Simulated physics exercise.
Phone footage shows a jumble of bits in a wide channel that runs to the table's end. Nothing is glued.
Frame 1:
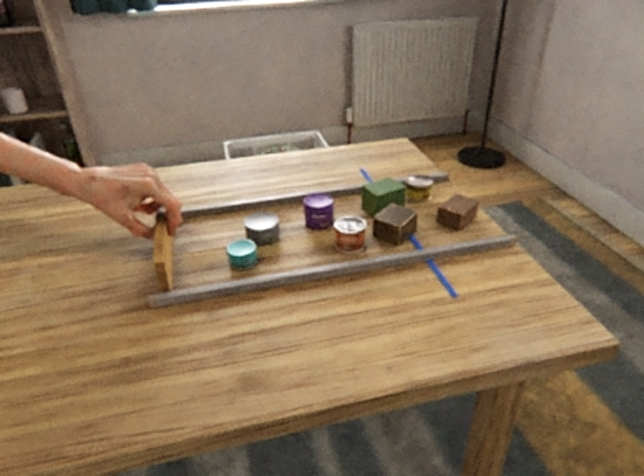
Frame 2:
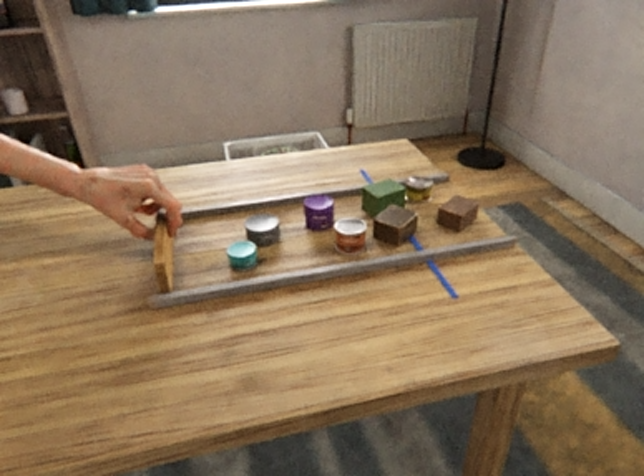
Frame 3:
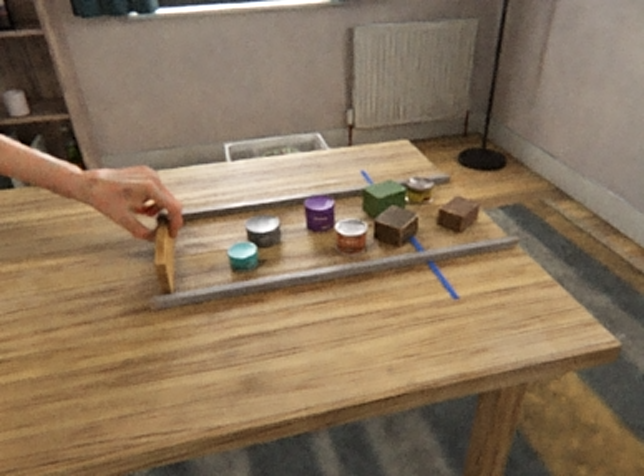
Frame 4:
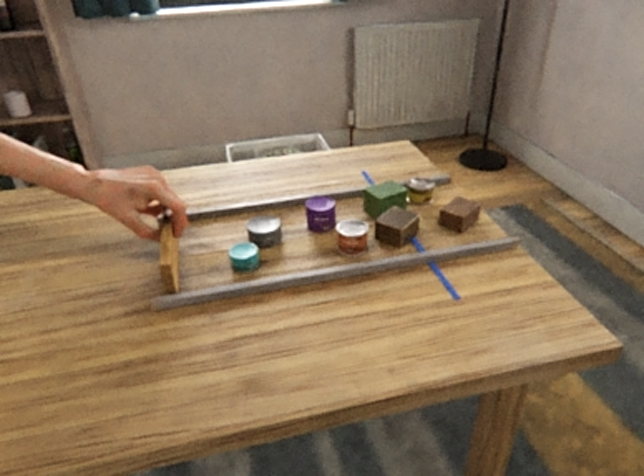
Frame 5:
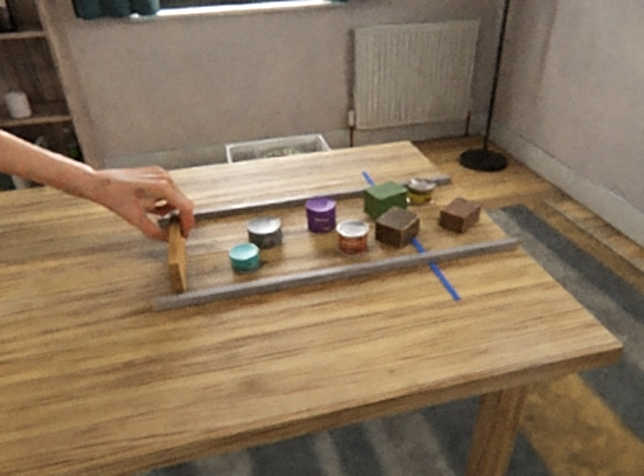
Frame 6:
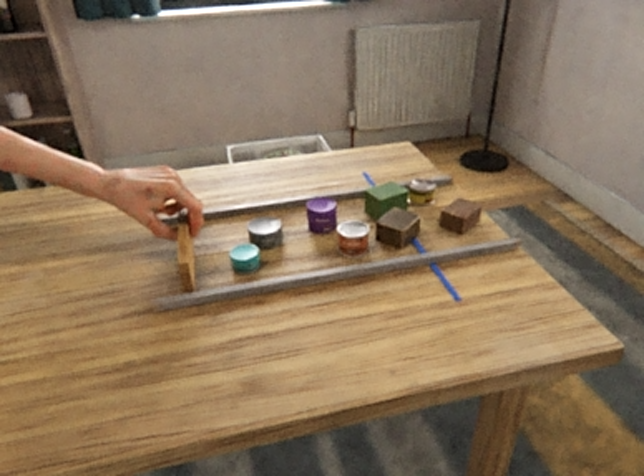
A hand reaching in from the left grips an upright wooden board at the near-left end of a channel on a wooden table, seen from above at an angle in a room with a radiator. Between grey rails sit turquoise, grey, purple and orange tins, then dark, green, yellow and brown items around blue tape. The hand slides the board slightly right, the objects stay put, and the camera barely shifts.
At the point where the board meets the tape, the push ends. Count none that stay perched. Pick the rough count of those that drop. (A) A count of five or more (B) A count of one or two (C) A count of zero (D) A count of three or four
(C) A count of zero.
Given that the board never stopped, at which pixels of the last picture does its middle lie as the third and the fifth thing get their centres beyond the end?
I'd put the first at about (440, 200) and the next at about (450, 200).
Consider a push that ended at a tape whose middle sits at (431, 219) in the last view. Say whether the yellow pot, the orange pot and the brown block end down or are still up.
The yellow pot comes down; the orange pot survives; the brown block tumbles off.
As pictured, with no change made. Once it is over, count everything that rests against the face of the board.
That makes 3.
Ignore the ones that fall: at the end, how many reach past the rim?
The count would be 2.
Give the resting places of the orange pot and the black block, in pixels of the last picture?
You'll see the orange pot at (461, 234), with the black block at (446, 217).
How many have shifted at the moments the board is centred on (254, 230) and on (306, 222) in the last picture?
Tally: 2; 4.
Soon after, none off yet; brown block at rest near (461, 215); yellow pot at rest near (422, 192); green block at rest near (386, 201).
Then, none off yet; brown block at rest near (464, 213); yellow pot moved a little near (435, 189); green block moved about its own width near (408, 193).
At rest, the number that fall off is zero.
